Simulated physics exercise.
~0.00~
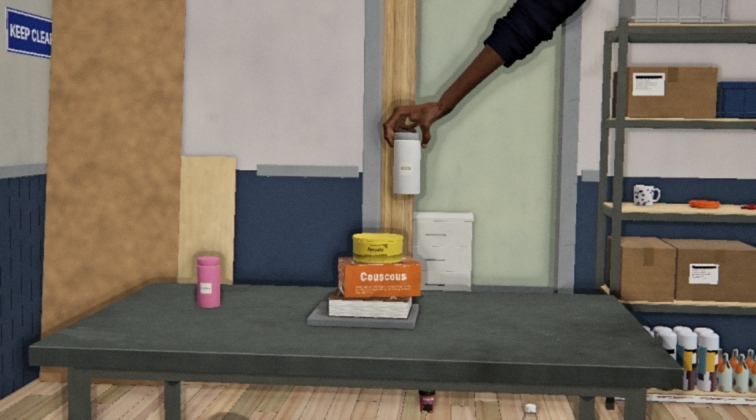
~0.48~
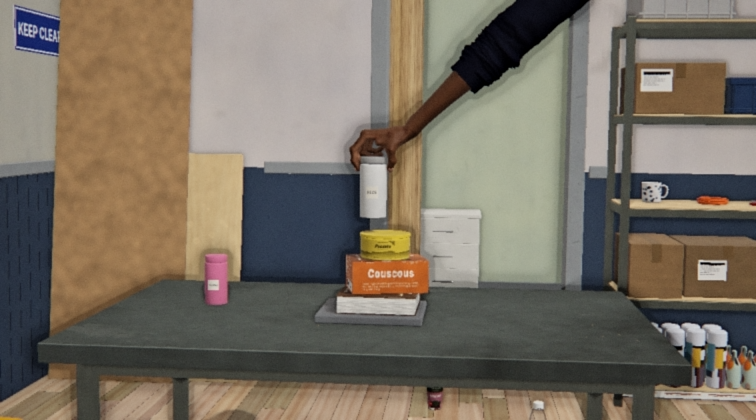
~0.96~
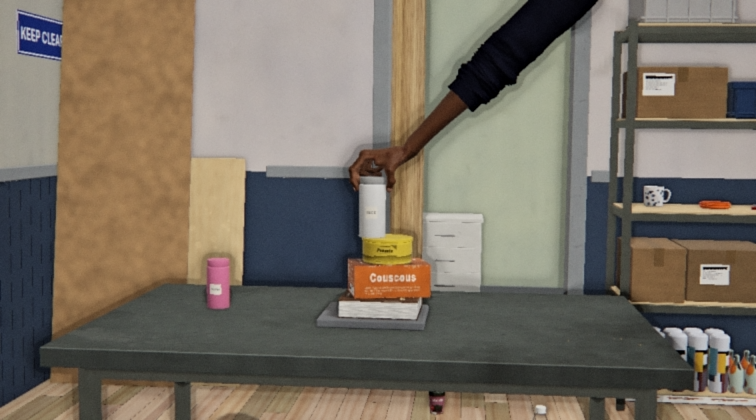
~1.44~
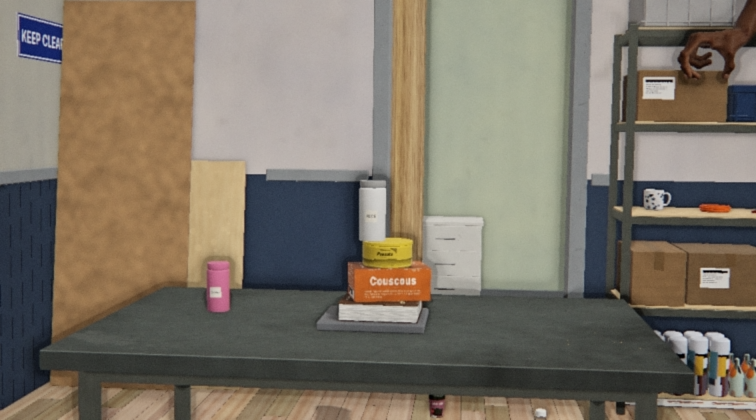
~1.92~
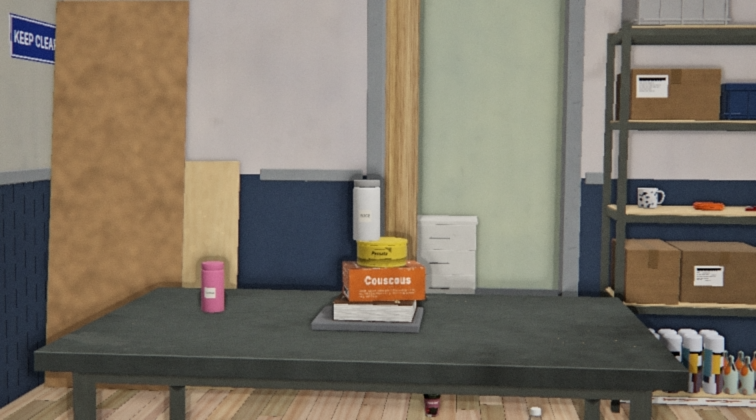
A hand lowers a white jar onto a stacked pile, lets go, and it stays up.
